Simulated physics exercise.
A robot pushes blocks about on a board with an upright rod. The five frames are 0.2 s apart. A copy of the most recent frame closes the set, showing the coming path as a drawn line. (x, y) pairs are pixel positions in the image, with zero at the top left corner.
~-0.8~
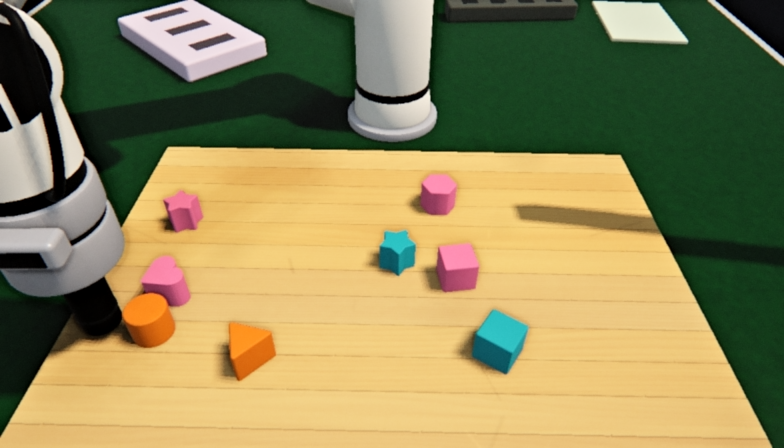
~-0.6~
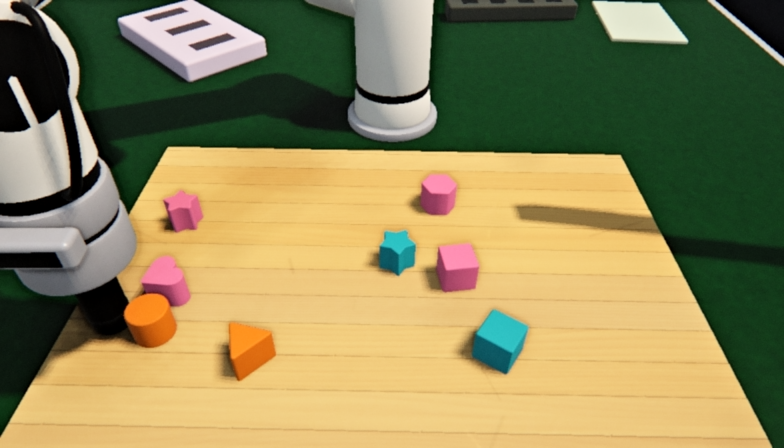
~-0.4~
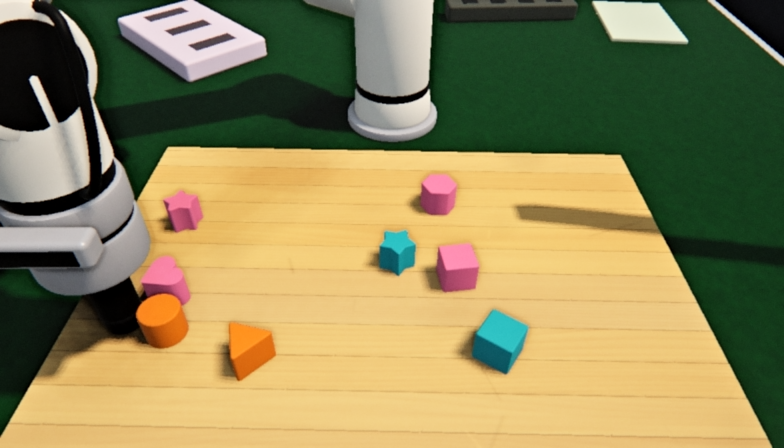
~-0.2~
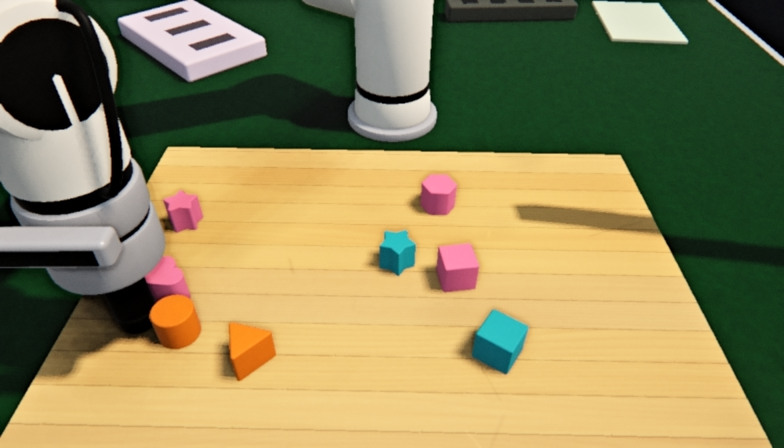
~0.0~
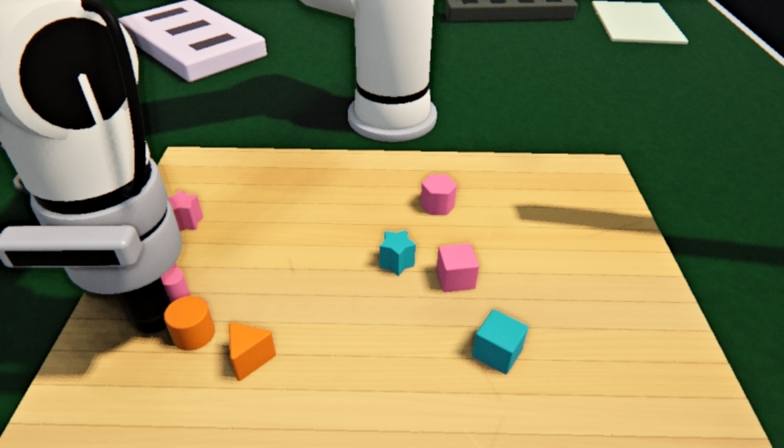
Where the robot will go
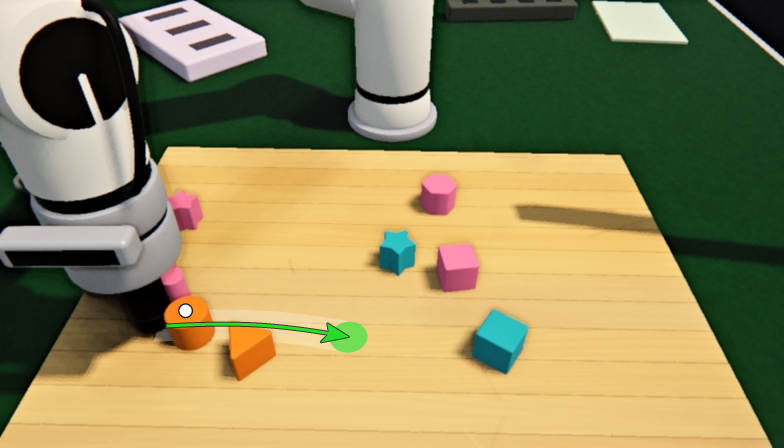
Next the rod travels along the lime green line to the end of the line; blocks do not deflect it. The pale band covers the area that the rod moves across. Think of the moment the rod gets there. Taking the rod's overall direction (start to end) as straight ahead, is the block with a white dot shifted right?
It seems so.
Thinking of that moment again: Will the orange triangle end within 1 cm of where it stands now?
I'd say no.
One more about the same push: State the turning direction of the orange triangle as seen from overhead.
The orange triangle rotates clockwise.
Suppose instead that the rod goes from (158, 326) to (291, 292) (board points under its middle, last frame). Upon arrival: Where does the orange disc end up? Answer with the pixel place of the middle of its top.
At pixel (234, 313).
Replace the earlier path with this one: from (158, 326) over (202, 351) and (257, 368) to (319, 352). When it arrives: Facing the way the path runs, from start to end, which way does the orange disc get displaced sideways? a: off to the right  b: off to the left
b
The line goes from (158, 326) via (223, 324) and (286, 327), ending at (349, 337); the dot is on the orange disc.
What follows on the original path. One third of the way, rod (222, 317); orange disc (250, 315); orange triangle (260, 346), turned 55° clockwise.
Two thirds of the way, rod (286, 321); orange disc (303, 331); orange triangle (272, 356).
At the end, rod (348, 330); pink heart block unmoved; orange disc (327, 346); orange triangle (272, 357), turned 130° clockwise.
